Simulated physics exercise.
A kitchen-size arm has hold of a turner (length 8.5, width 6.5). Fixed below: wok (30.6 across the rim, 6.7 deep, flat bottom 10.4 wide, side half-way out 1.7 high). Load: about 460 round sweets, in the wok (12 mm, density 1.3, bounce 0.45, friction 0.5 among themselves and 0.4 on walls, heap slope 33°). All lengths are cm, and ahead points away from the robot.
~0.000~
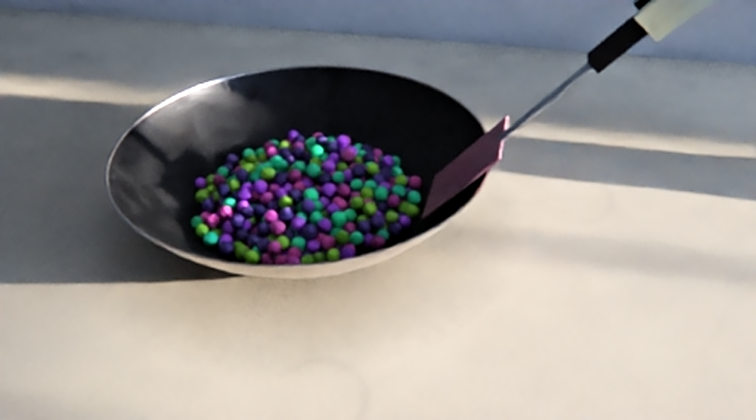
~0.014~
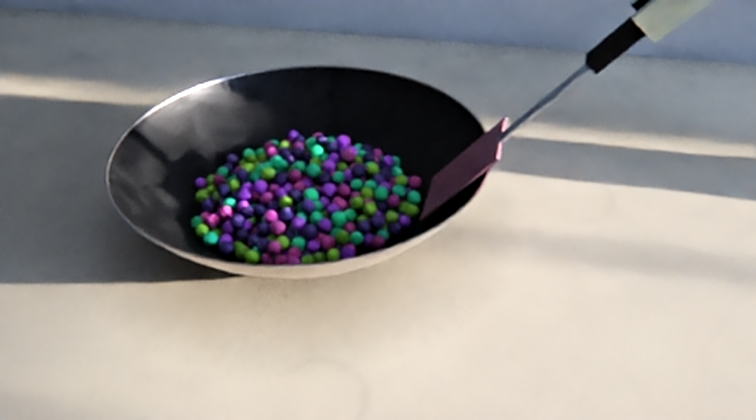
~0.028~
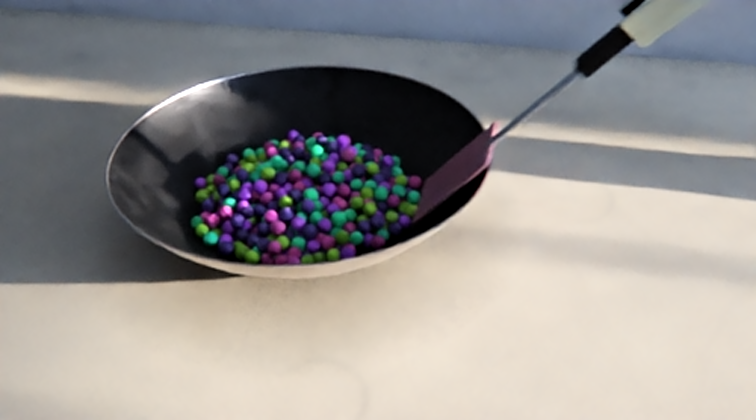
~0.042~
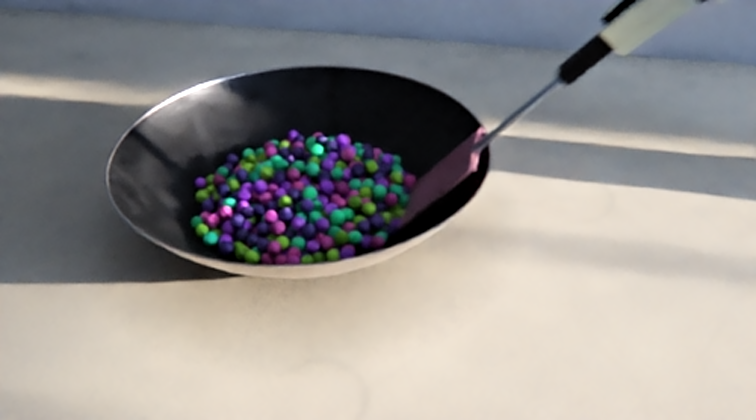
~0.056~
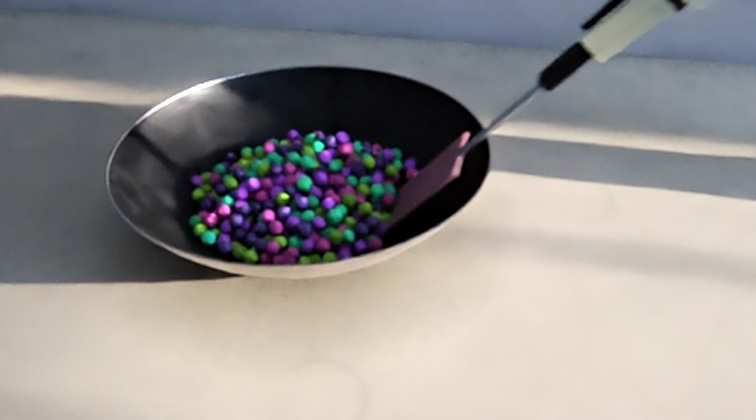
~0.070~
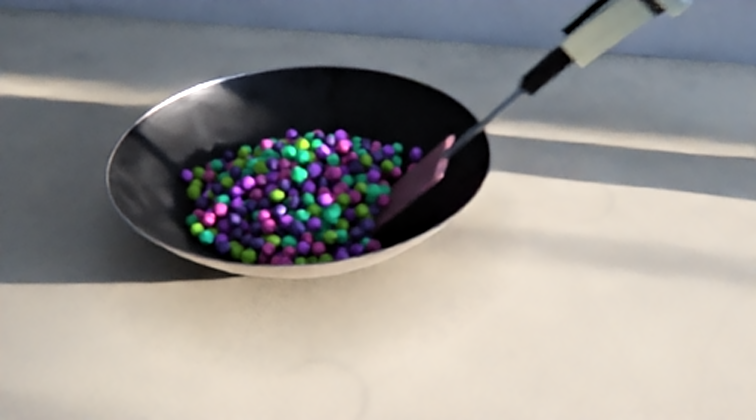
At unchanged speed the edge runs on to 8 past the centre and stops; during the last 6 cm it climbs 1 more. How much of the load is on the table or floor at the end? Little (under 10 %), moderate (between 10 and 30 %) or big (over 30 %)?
A little share, under 10 %, ends on the table or floor.
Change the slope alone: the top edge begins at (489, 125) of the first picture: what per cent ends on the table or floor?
About 5 per cent.
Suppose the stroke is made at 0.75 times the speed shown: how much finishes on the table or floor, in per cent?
About 0 per cent.
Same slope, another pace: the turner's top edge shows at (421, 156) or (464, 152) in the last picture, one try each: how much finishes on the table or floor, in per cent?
Some 15 and 0 per cent.
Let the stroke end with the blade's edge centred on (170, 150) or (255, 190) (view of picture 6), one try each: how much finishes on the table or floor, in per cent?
Some 30 and 0 per cent.
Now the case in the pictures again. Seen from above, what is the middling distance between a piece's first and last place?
Roughly 4 cm.
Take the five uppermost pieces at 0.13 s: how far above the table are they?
Roughly 6 cm.
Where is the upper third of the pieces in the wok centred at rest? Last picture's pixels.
Around (194, 162).
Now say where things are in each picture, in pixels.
In the first frame, the turner top edge at (504, 137), sloping 49°; upper third of the load around (310, 183), from x 195 to 415, top at y 135; 461 in the wok.
In the second frame, the turner top edge at (502, 137), sloping 49°; upper third of the load around (310, 183), from x 195 to 415, top at y 135.
In the third frame, the turner top edge at (493, 142), sloping 49°; upper third of the load around (310, 183), from x 195 to 415, top at y 135.
In the fourth frame, the turner top edge at (478, 148), sloping 49°; upper third of the load around (309, 183), from x 195 to 410, top at y 135.
In the fifth frame, the turner top edge at (461, 153), sloping 49°; upper third of the load around (307, 181), from x 195 to 415, top at y 135.
In the sixth frame, the turner top edge at (446, 156), sloping 49°; upper third of the load around (298, 177), from x 185 to 415, top at y 135; 461 in the wok.
After 0.13 s, sloping 49°, highest piece 6 above the table; 461 in the wok.
After 0.19 s, sloping 49°, highest piece 6 above the table; 461 in the wok.
After 0.41 s, sloping 49°, highest piece 8 above the table; 439 in the wok, 17 on the table or floor, 5 on the blade or in flight.
After 1.46 s, sloping 49°, highest piece 7 above the table; 438 in the wok, 23 on the table or floor.
In the end, 438 in the wok, 23 on the table or floor. That is 5 % on the table or floor.
